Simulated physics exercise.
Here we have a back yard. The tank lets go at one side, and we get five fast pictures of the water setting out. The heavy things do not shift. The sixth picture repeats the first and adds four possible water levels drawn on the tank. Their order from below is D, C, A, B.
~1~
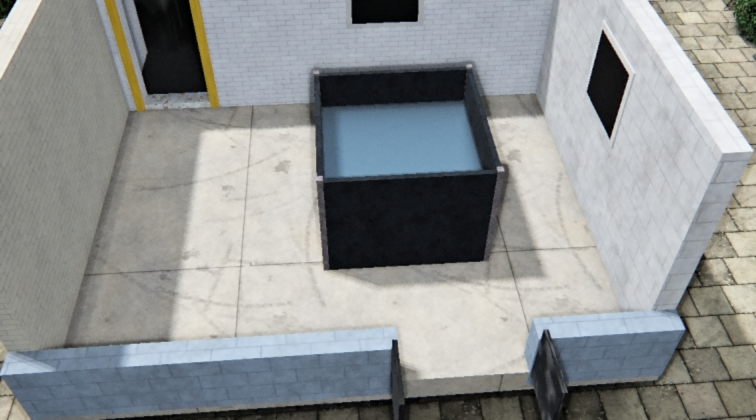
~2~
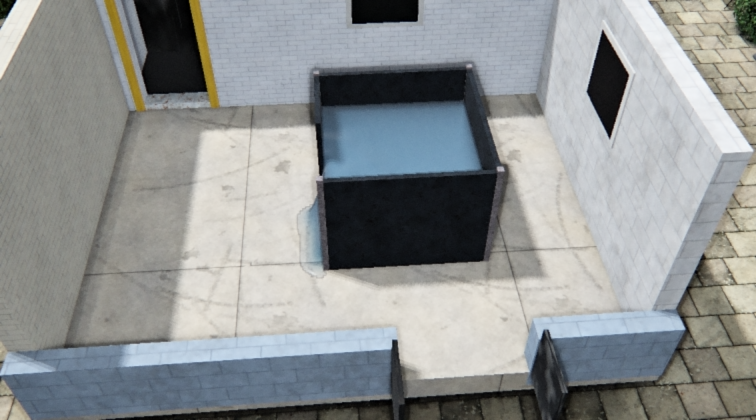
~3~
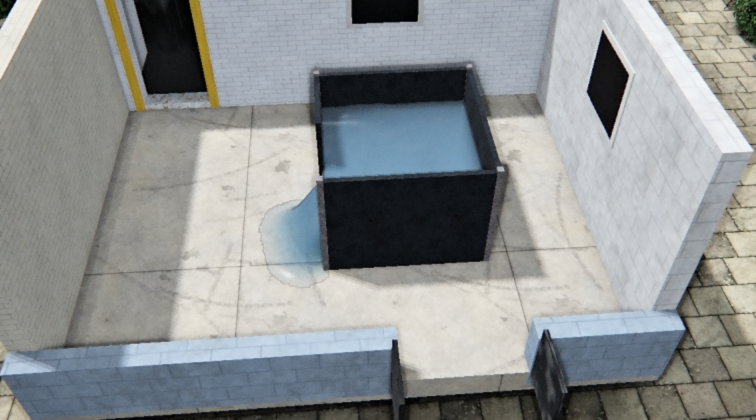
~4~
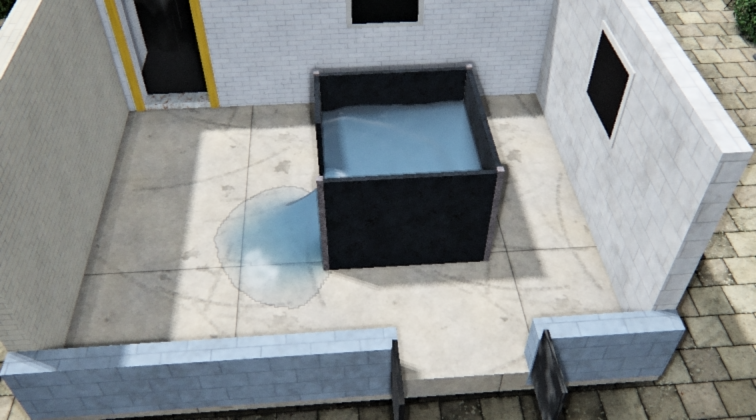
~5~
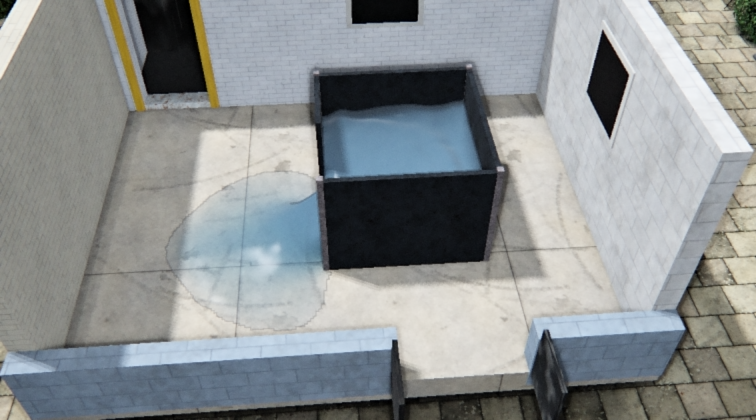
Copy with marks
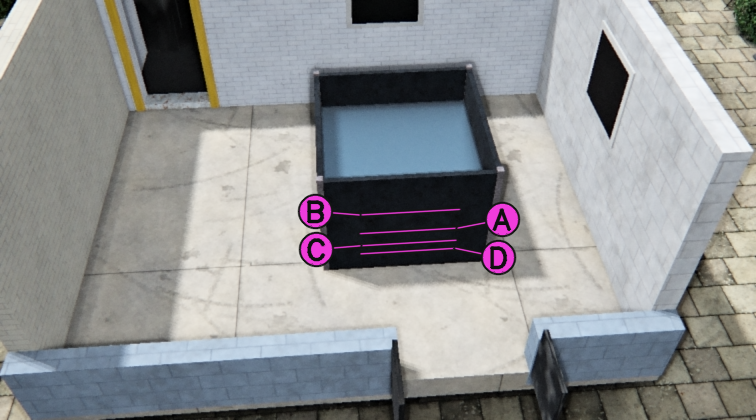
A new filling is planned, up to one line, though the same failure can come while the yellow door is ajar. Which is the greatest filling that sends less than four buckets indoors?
C is the one.
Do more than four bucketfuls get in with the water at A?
Yes, that goes wrong.
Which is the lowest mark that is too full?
The answer is A.
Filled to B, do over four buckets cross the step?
Yes, it does.
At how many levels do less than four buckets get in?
Two of them.
In magenta, A at (409, 230); B at (409, 212); C at (408, 243); D at (408, 251); from the bottom up D, C, A, B.
Choosing A, about 12 bucketfuls get in.
Choosing B, dozens of bucketfuls pour in.
Choosing C, a bucket or two gets in.
Choosing D, nothing gets over.
